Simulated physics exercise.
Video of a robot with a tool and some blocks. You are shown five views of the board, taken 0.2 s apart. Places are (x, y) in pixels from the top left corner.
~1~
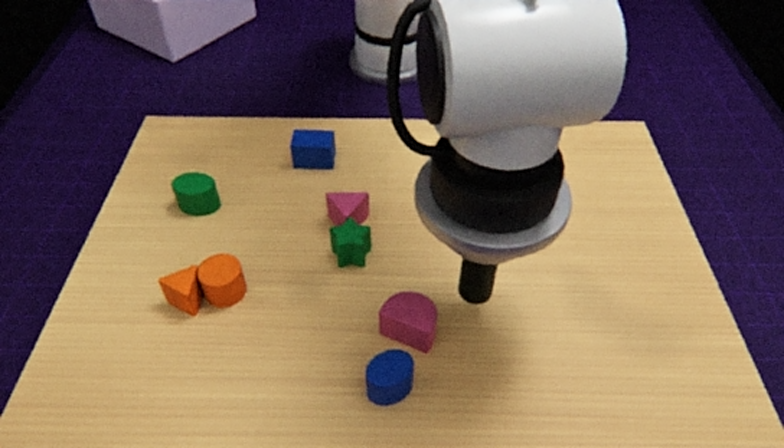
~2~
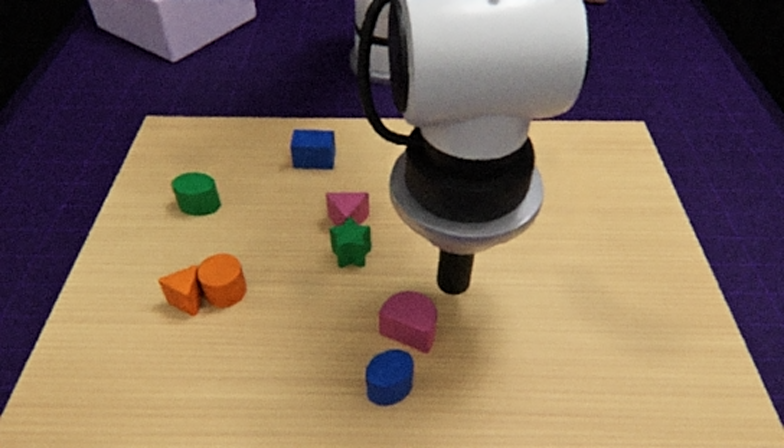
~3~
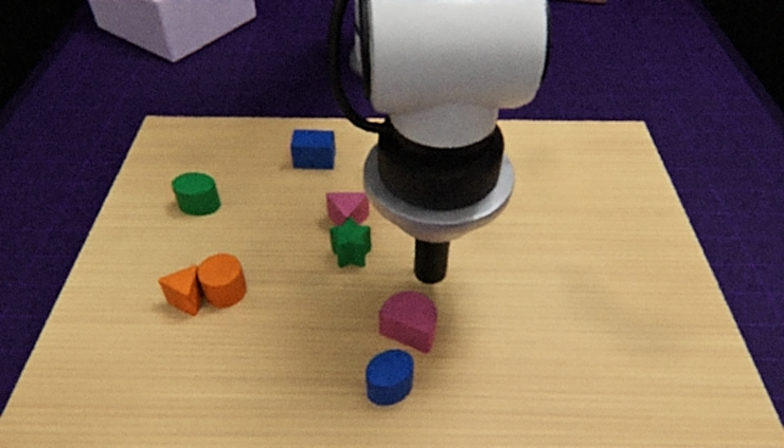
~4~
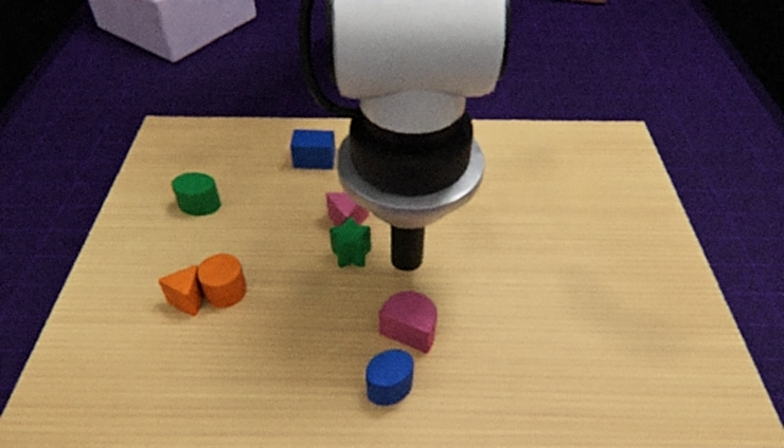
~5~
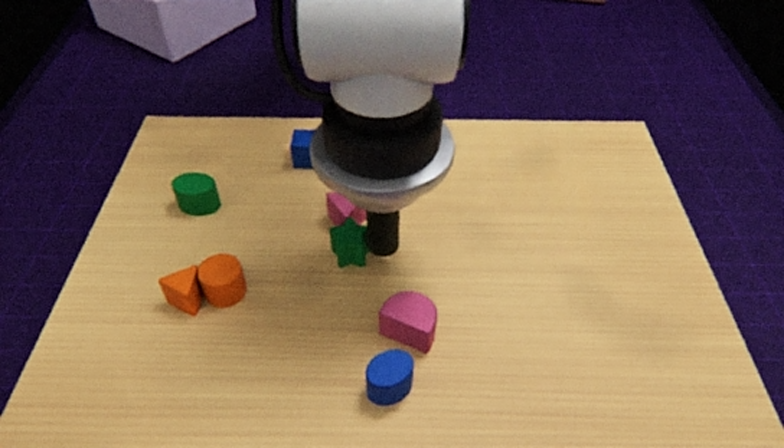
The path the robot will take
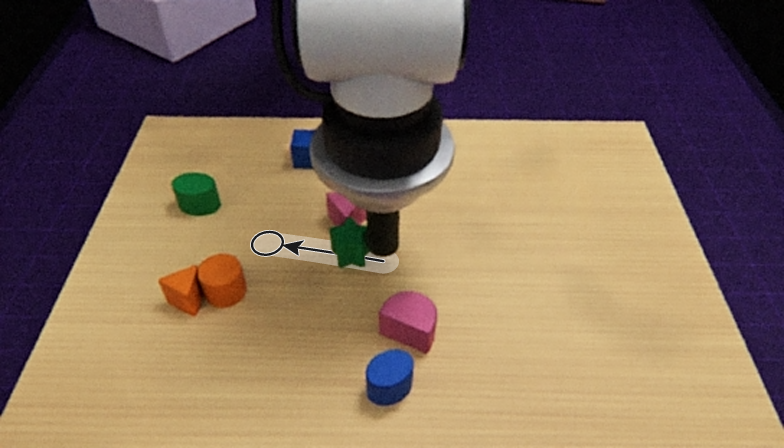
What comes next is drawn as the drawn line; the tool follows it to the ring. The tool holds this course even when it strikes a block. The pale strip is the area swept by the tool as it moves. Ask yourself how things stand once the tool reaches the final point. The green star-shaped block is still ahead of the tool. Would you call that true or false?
True
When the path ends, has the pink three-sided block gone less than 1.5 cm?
I'd say yes.
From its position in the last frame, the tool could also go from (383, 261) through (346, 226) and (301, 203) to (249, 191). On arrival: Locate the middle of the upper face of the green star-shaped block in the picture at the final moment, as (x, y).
That would be at about pixel (323, 221).
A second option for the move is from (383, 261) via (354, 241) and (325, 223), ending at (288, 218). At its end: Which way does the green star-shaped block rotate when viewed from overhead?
The block spins anticlockwise.
The line goes in a line from (383, 261) to (267, 243).
The first path, step by step. One third of the way, tool (342, 238); pink three-sided block (338, 199), turned 45° clockwise; green star-shaped block (312, 226).
Two thirds of the way, tool (302, 232); pink three-sided block (338, 199), turned 45° clockwise; green star-shaped block (273, 219).
At the end, tool (264, 227); orange disc unmoved; pink three-sided block (338, 199), turned 45° clockwise; green star-shaped block (236, 213).
